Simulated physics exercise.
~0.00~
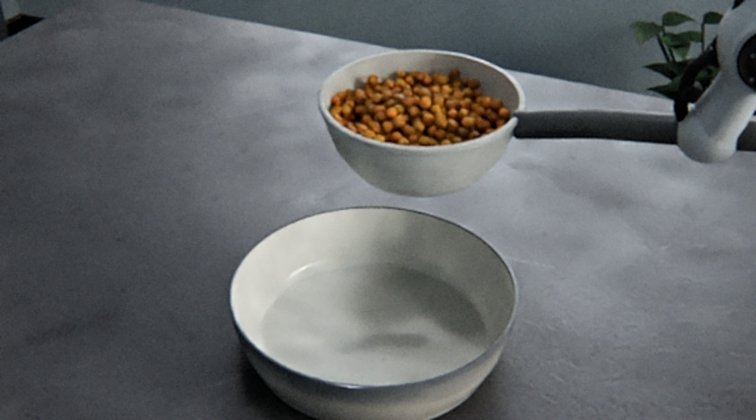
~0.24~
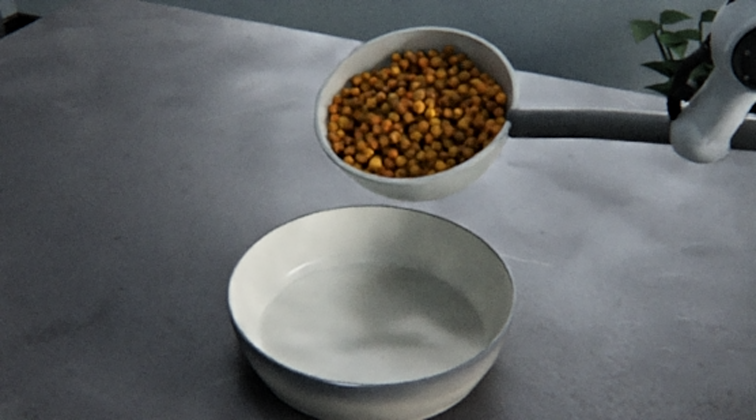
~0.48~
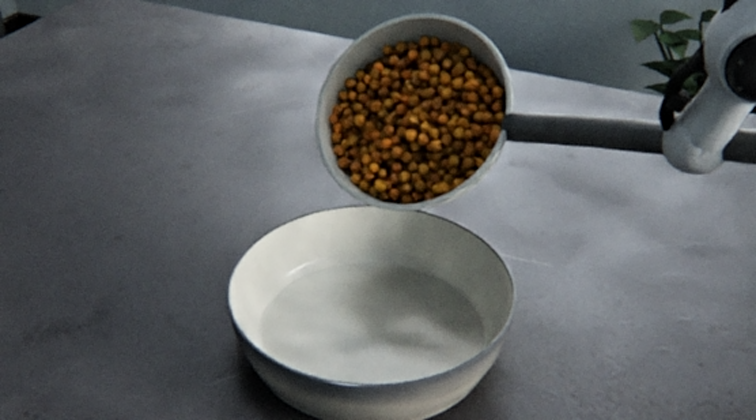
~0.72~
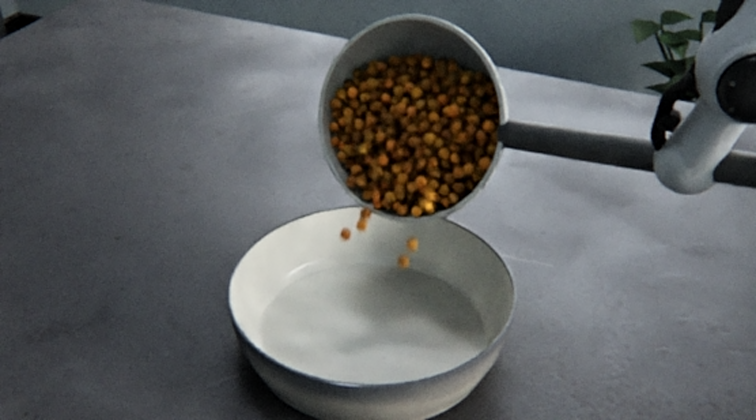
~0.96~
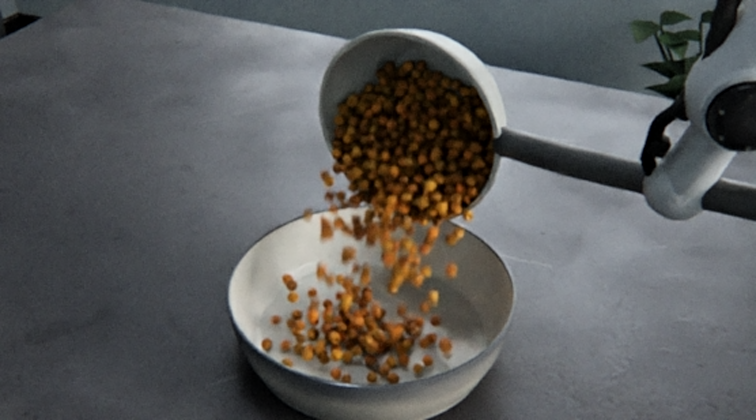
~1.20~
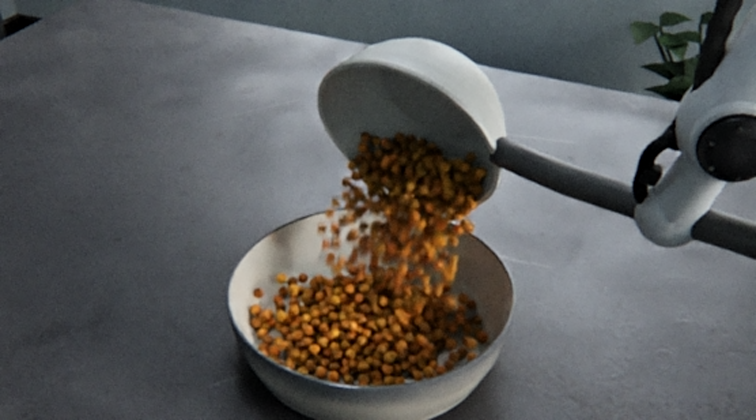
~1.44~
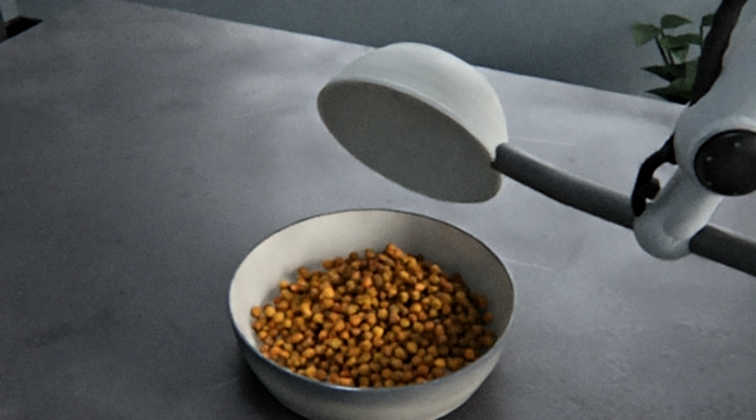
Small orange-brown kernels poured out of a ladle into a wide, pale bowl below as a robotic arm steadily tipped it over. A few dropped first, then a thick stream followed, leaving the ladle empty and the kernels heaped in the bowl.
